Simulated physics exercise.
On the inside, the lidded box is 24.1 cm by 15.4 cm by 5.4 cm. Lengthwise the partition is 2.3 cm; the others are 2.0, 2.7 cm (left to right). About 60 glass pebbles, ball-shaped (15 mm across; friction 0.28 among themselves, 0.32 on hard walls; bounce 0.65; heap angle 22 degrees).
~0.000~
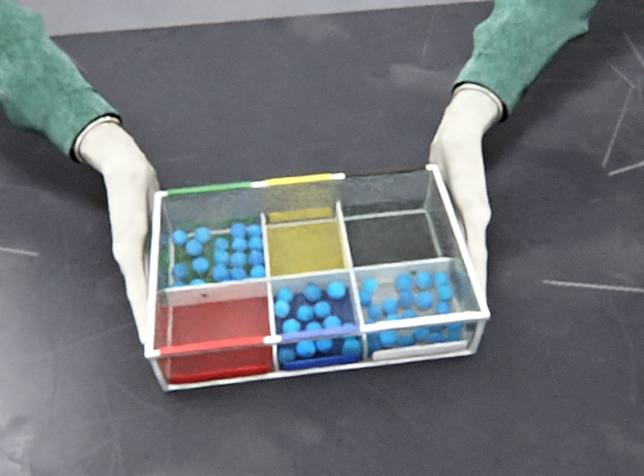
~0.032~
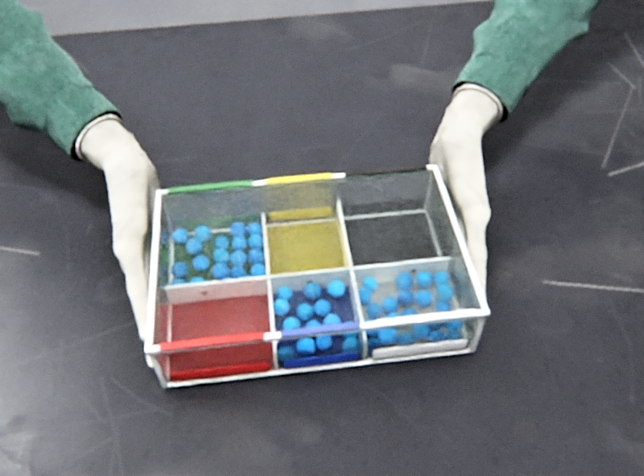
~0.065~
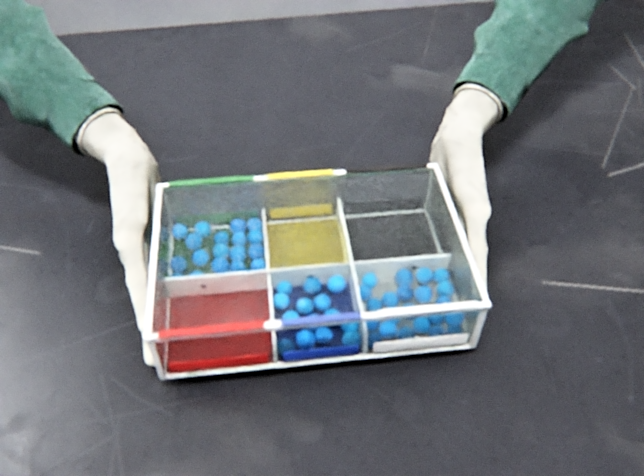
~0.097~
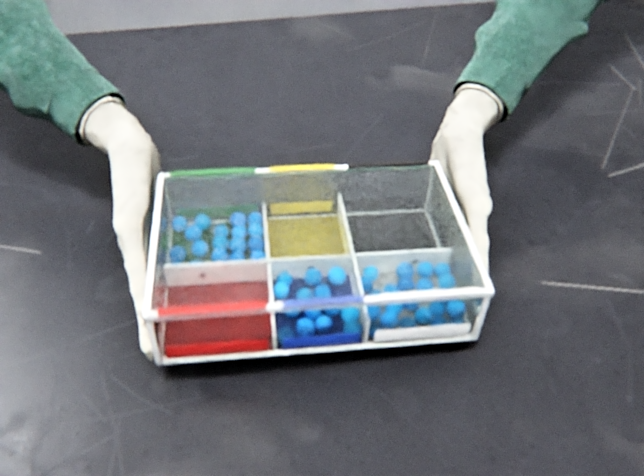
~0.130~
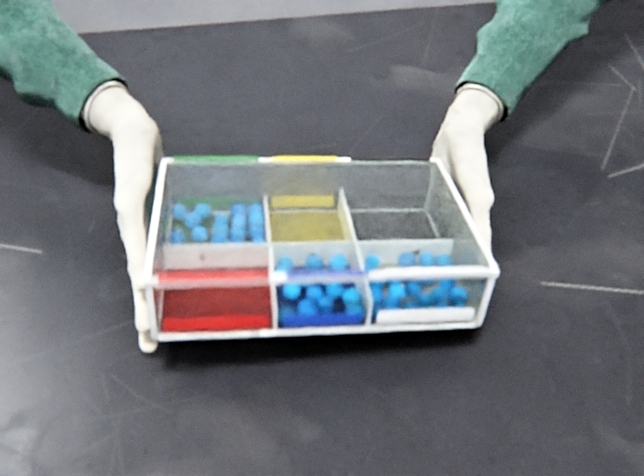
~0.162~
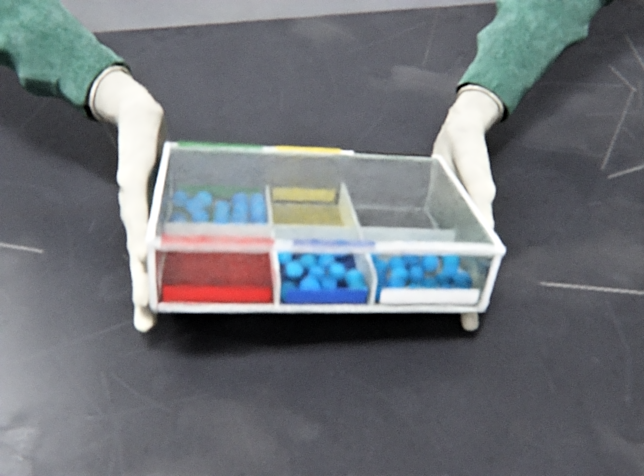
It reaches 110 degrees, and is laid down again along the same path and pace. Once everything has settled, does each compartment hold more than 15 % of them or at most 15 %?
Red: At most 15 %; blue: At most 15 %; green: At most 15 %; yellow: More than 15 %; white: At most 15 %; black: More than 15 %.
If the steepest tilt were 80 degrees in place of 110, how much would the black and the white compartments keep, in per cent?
With that change it's black at 35 per cent and white at 20 per cent.
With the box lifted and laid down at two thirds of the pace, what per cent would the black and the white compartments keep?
I'd expect black at 60 percent and white at 10 percent.
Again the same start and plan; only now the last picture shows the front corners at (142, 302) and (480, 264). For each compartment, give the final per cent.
Red 0; blue 0; green 40; yellow 35; white 0; black 30.
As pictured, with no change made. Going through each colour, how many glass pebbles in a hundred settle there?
Final shares in percent: Red 0, blue 0, green 5, yellow 25, white 0, black 70.
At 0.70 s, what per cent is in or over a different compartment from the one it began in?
About 20 %.
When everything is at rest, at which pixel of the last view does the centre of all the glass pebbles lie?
Resting centre estimate: Around (375, 238).
Then, at 0.70 s, tilt 110 degrees; blue 20 %, green 30 %, yellow 10 %, white 30 %, black 10 %.
Then, at 1.07 s, tilt 46 degrees; green 5 %, yellow 25 %, black 70 %.
Then, at 1.52 s, tilt 0 degrees; green 5 %, yellow 25 %, black 70 %.
By 2.3 s all is still; red 0 %, blue 0 %, green 5 %, yellow 25 %, white 0 %, black 70 %.
